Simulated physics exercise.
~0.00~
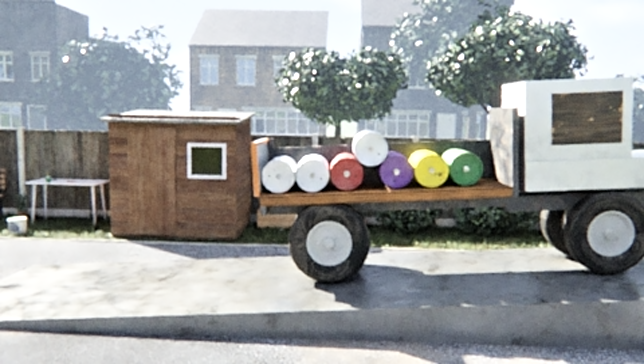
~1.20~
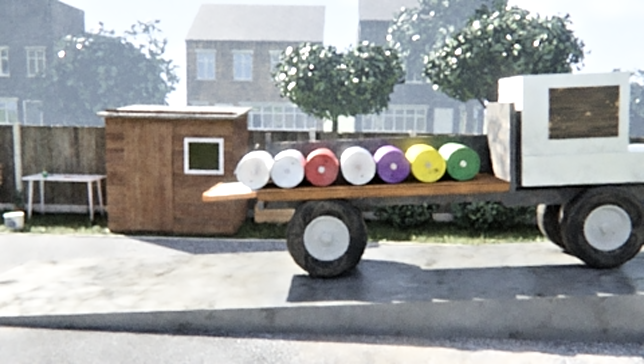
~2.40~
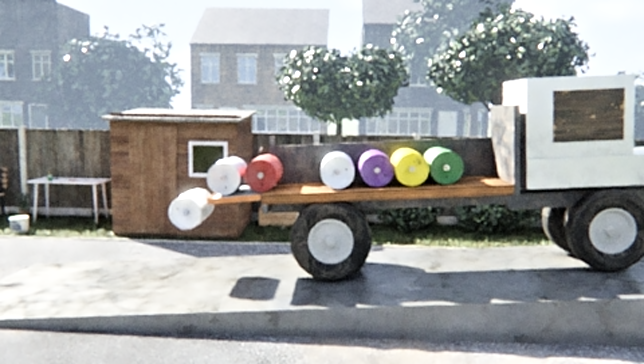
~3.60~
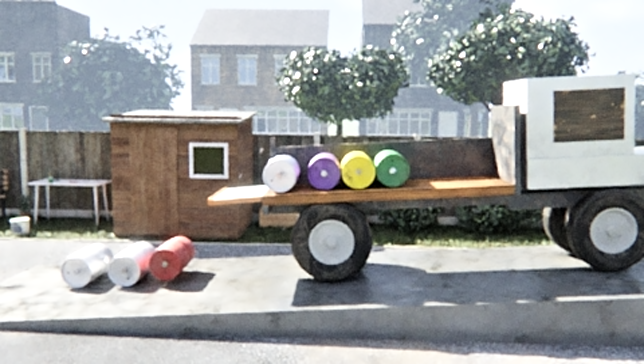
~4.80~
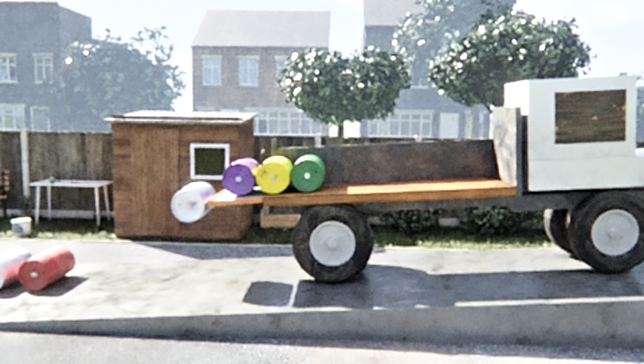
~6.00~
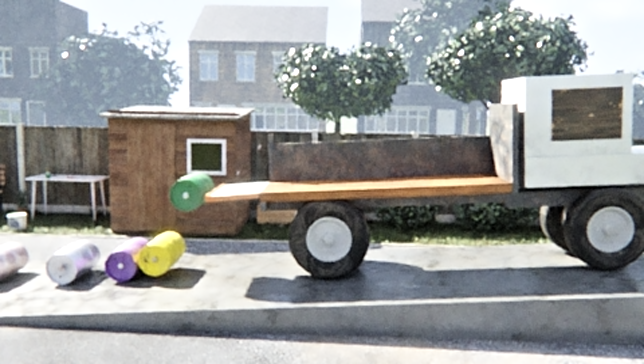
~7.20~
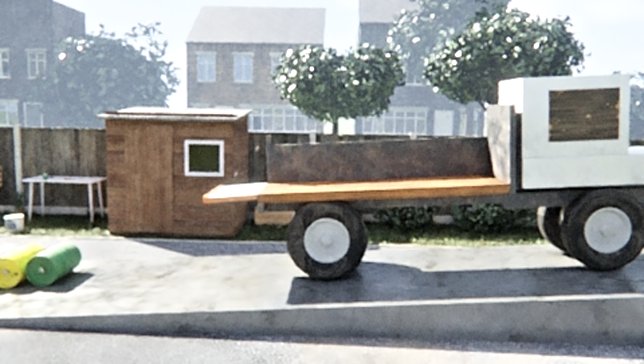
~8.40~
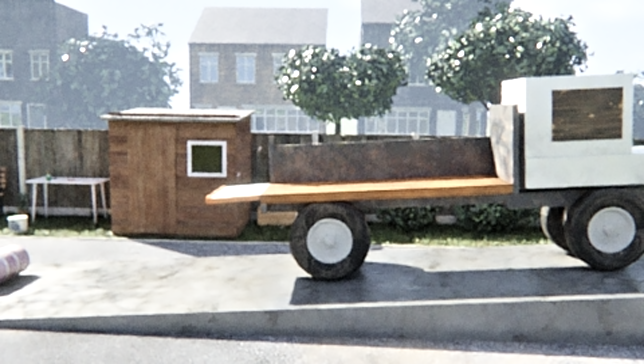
Sloping street, parked flatbed truck with its tailgate down, coloured barrels rolling left off the bed, dropping to the ground and rolling away.
